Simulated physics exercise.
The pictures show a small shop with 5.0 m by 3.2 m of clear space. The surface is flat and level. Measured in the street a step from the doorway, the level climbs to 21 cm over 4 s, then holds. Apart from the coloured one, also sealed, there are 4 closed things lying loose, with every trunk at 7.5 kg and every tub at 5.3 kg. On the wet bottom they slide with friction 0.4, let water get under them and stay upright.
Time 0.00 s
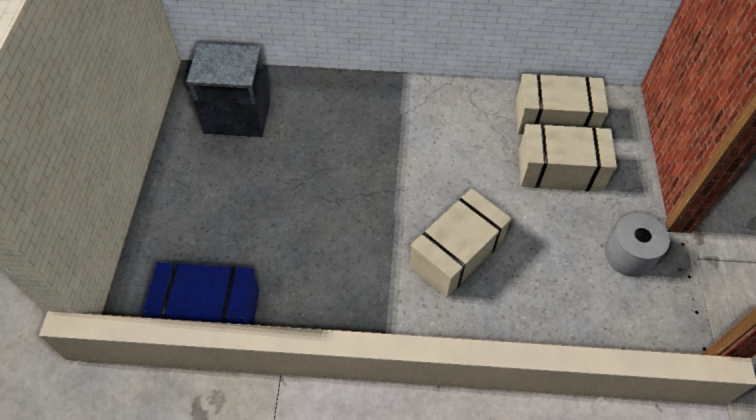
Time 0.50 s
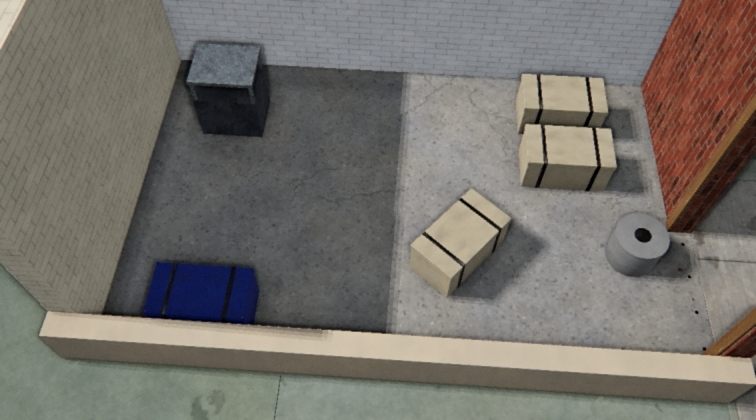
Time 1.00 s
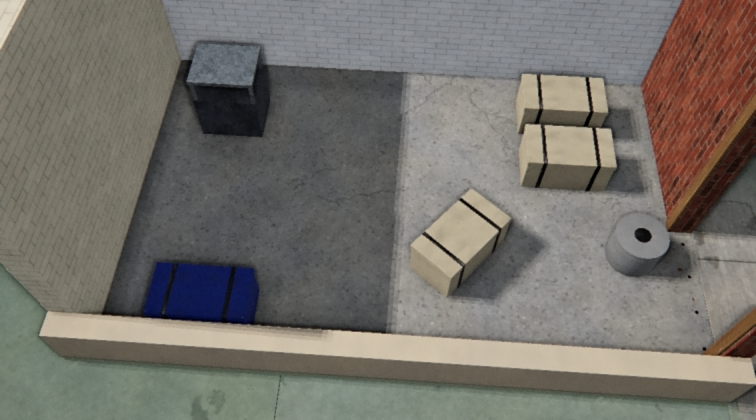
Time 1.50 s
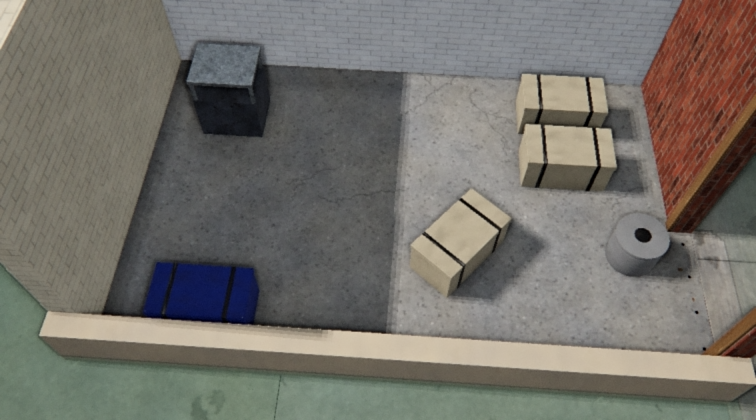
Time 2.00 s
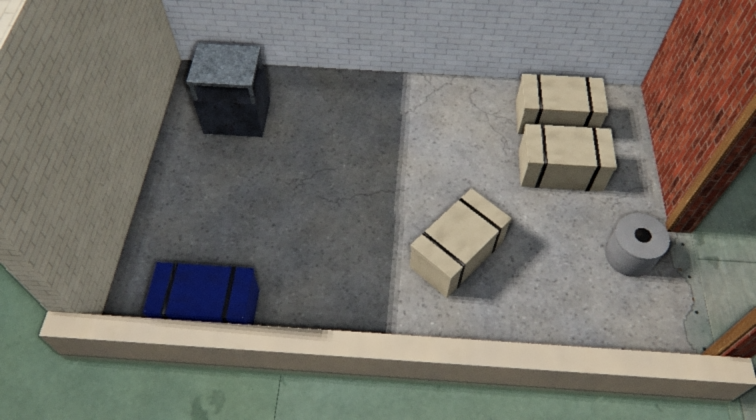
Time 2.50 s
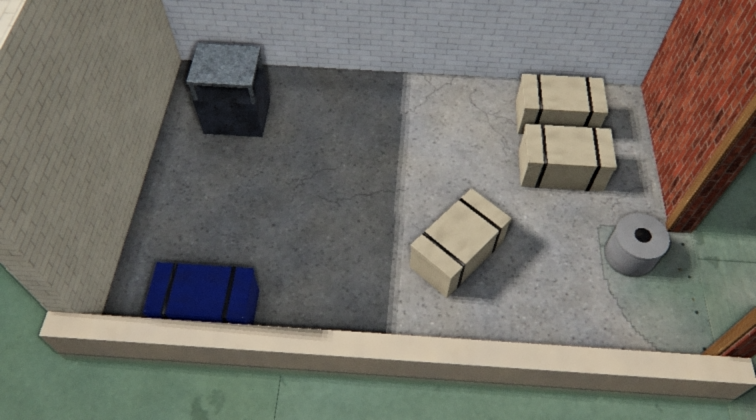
In the video, greenish water covers the ground outside a walled room and spreads in through the doorway at the lower right, near a grey cylinder, while the blue trunk, three cream trunks and a dark box stay still.
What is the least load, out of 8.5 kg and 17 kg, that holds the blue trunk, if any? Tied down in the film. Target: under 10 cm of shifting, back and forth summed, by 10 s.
Neither mass.
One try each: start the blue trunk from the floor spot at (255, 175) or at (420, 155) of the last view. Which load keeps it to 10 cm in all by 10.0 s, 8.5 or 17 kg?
For the first spot both come up short, for the second both come up short.
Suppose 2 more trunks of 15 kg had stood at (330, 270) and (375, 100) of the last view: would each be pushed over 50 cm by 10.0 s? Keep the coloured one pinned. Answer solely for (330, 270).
For that spot the answer is greater than that.
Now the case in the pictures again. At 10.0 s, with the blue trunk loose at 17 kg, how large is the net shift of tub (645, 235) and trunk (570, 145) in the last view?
In turn: 400 cm, 40 cm.
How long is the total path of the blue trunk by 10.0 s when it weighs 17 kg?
Close to 100 cm, all told.
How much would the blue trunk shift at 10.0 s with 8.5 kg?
I'd put it at roughly 80 cm.
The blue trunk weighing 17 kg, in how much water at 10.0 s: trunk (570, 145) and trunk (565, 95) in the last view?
Depths: Near 2 cm, then near 3 cm.
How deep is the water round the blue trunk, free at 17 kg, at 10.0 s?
14 cm, roughly.
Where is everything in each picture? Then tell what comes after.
The blue trunk at (199, 290) rests on the ground; water covers 0.0 m2; 0 of 5 have shifted, in the first picture.
The blue trunk at (199, 290) rests on the ground; 0.0 m2 under water; 0 of 5 have shifted, in the second picture.
The blue trunk at (199, 290), on the bottom; water covers 0.0 m2; 0 of 5 have shifted, in the third picture.
The blue trunk at (199, 290) rests on the ground; 0.0 m2 under water; 0 of 5 have shifted, in the fourth picture.
The blue trunk at (199, 290), on the bottom; 0.0 m2 under water; 0 of 5 have shifted, in the fifth picture.
The blue trunk at (199, 290), on the bottom; water covers 0.5 m2; 0 of 5 have shifted, in the sixth picture.
After 3.5 s the blue trunk would be 0 cm from its start with 8.5 kg and 0 cm from its start with 17 kg; 0 cm of water round it then.
After 4.5 s the blue trunk would be 0 cm from its start with 8.5 kg and 0 cm from its start with 17 kg; 0 cm of water round it then.
After 7.0 s the blue trunk would be 52 cm from its start with 8.5 kg and 50 cm from its start with 17 kg; 8 cm of water round it then.
After 10.0 s the blue trunk would be 71 cm from its start with 8.5 kg and 67 cm from its start with 17 kg; 14 cm of water round it then.
